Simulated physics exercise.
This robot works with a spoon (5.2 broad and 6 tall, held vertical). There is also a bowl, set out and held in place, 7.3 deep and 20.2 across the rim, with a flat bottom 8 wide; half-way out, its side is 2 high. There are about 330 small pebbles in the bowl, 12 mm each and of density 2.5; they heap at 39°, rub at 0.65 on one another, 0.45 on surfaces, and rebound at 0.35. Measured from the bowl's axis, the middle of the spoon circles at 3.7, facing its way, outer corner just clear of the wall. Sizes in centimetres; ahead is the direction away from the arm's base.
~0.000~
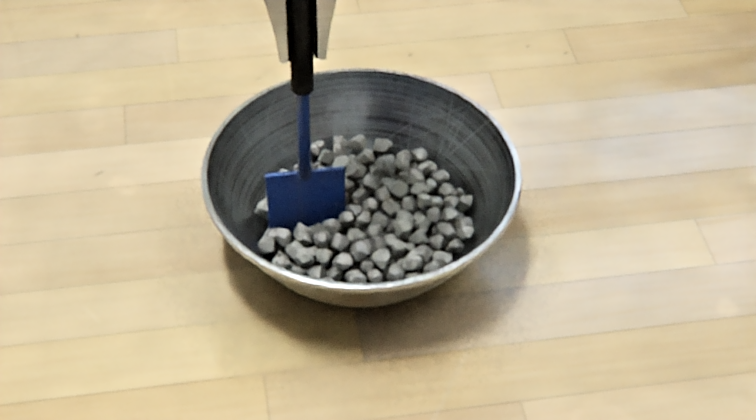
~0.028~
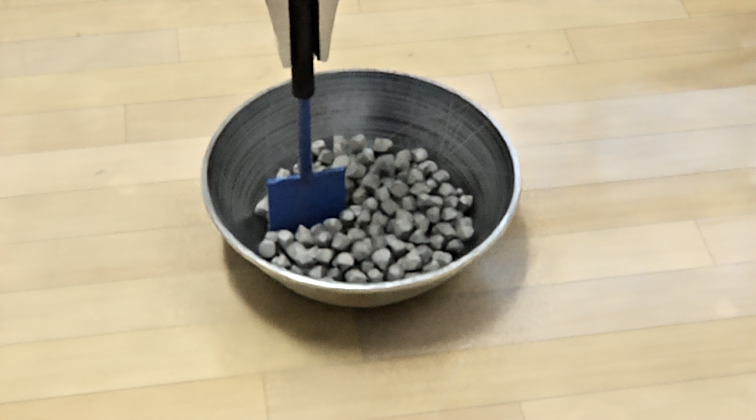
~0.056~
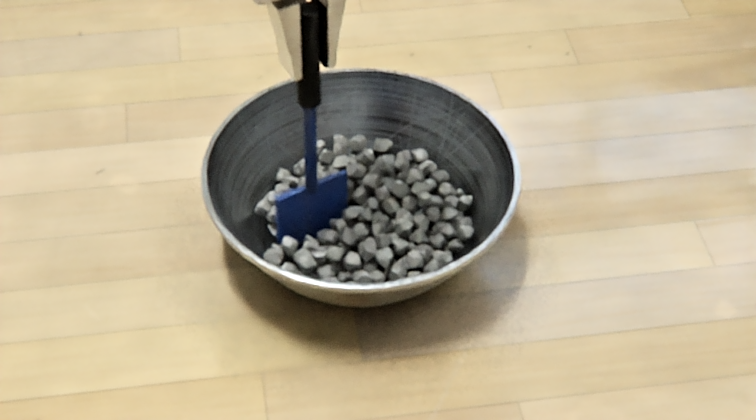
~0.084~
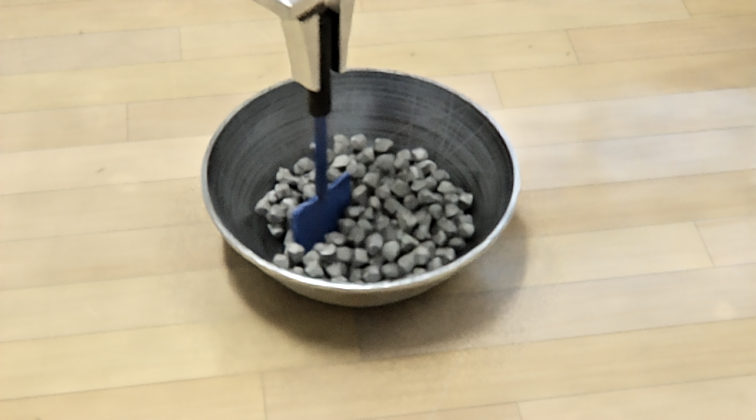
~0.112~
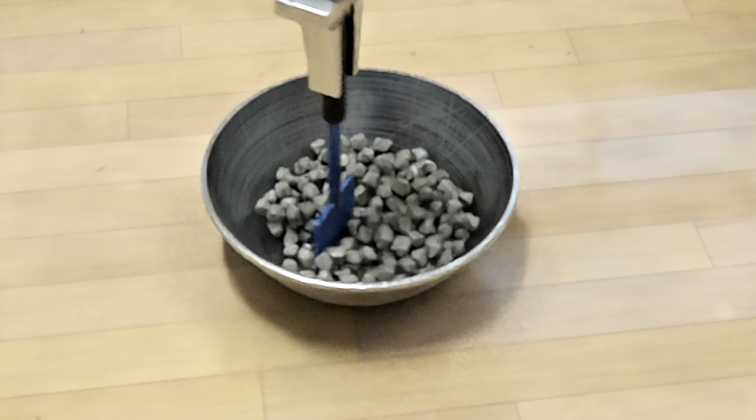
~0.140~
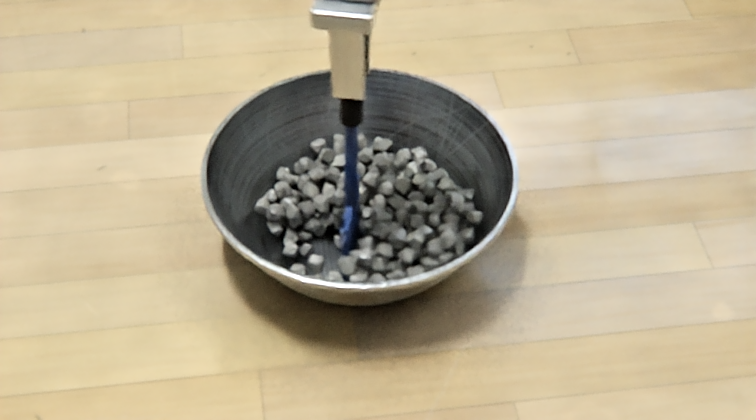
A blue spatula-like tool, held upright by a robot gripper, starts at the left side of a dark bowl of gray pebbles, its flat blade facing the viewer. It sweeps rightward through the pebbles toward the bowl's middle, turning until the blade appears edge-on, while the nearby pebbles shift slightly.
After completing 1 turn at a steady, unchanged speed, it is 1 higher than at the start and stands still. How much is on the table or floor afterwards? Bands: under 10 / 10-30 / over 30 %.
Under 10 %.
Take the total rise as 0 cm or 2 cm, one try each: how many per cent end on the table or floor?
Close to 5 and 5 percent, in that order.
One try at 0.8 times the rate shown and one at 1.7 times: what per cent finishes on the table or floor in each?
It would be about 0 and 25 percent respectively.
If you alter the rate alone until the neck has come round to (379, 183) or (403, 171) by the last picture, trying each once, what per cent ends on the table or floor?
Roughly 10 and 30 percent, in that order.
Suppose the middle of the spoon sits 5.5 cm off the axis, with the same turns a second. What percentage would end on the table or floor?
Close to 5 in a hundred then.
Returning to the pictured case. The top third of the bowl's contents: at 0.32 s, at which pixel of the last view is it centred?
About (432, 147) in the last picture.
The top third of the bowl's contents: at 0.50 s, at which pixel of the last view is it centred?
Estimated centre: (293, 149).
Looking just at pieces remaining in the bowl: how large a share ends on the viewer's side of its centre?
Some 60 per cent.
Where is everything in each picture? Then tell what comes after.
The first frame shows spoon neck at (305, 155), 0° round; upper third of the load around (376, 206), from x 265 to 465, top at y 145; 333 in the bowl.
The second frame shows spoon neck at (306, 158), 6° round; upper third of the load around (374, 207), from x 265 to 465, top at y 145.
The third frame shows spoon neck at (311, 168), 22° round; upper third of the load around (372, 214), from x 265 to 465, top at y 145.
The fourth frame shows spoon neck at (321, 176), 39° round; upper third of the load around (375, 223), from x 265 to 470, top at y 145.
The fifth frame shows spoon neck at (335, 182), 56° round; upper third of the load around (384, 227), from x 265 to 470, top at y 140.
The sixth frame shows spoon neck at (351, 185), 73° round; upper third of the load around (399, 230), from x 265 to 475, top at y 140; 333 in the bowl.
After 0.32 s, 183° round, highest piece 9 above the table; 331 in the bowl, 2 in flight or on the tool.
After 0.50 s, 293° round, highest piece 10 above the table; 326 in the bowl, 2 on the table or floor, 5 in flight or on the tool.
After 0.79 s, 0° round, highest piece 8 above the table; 322 in the bowl, 11 on the table or floor.
After 1.49 s, 0° round, highest piece 8 above the table; 322 in the bowl, 11 on the table or floor.
At rest, 322 in the bowl, 11 on the table or floor. That is 3 % on the table or floor.
